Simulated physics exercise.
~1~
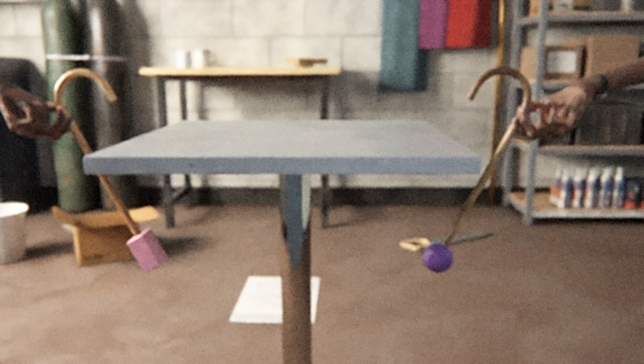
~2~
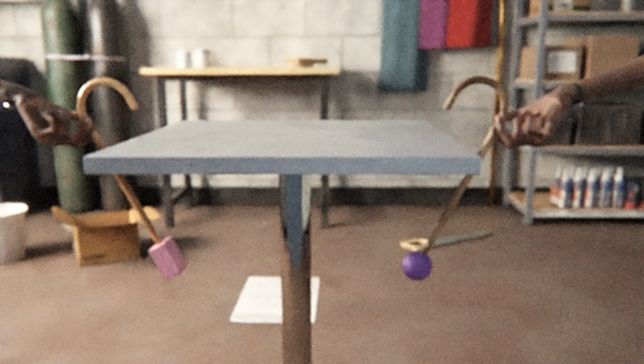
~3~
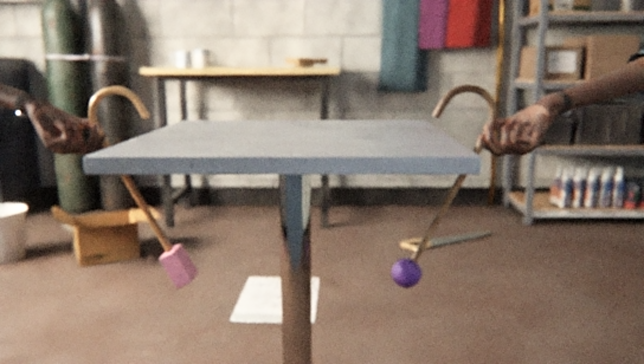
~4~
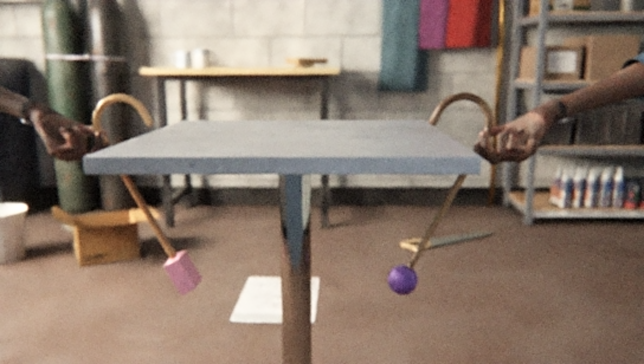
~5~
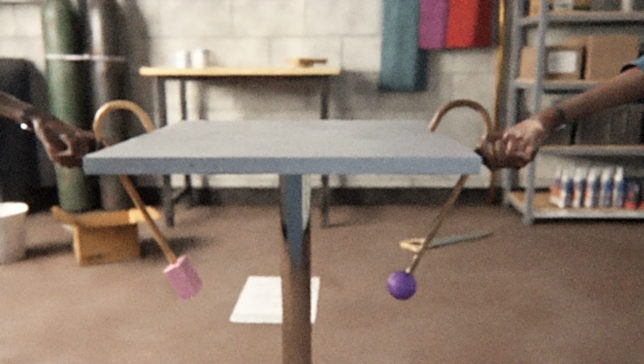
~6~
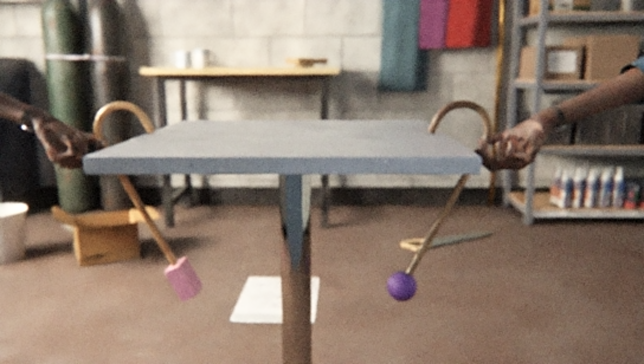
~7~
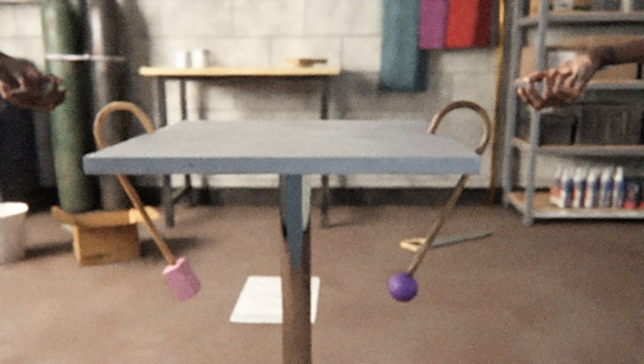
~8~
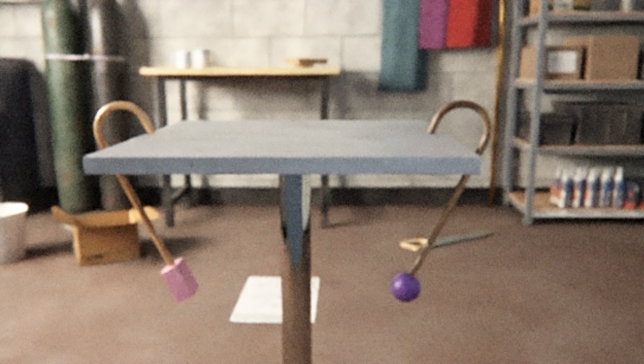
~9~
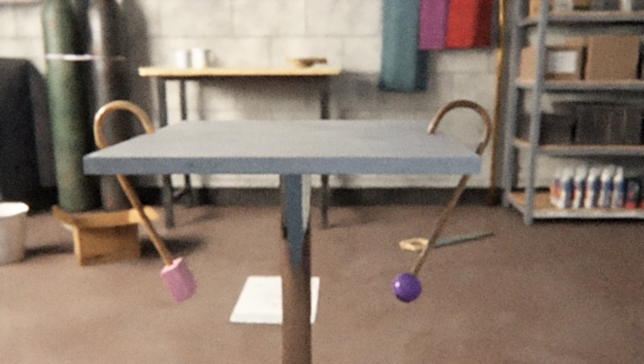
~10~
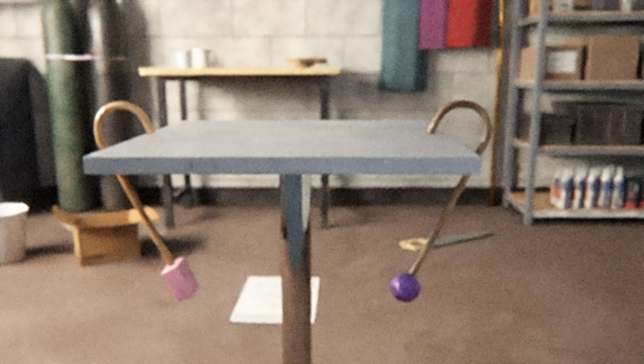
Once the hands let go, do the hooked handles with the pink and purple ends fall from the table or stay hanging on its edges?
Both stay hanging, with the pink-ended handle hooked on the left edge of the table and the purple-ended one hooked on the right edge.
The video shows two hands bringing hooked handles, one with a pink block-like end and one with a purple ball, inward to opposite edges of a grey table. The hands let go and withdraw, and both handles stay hanging from the edges.
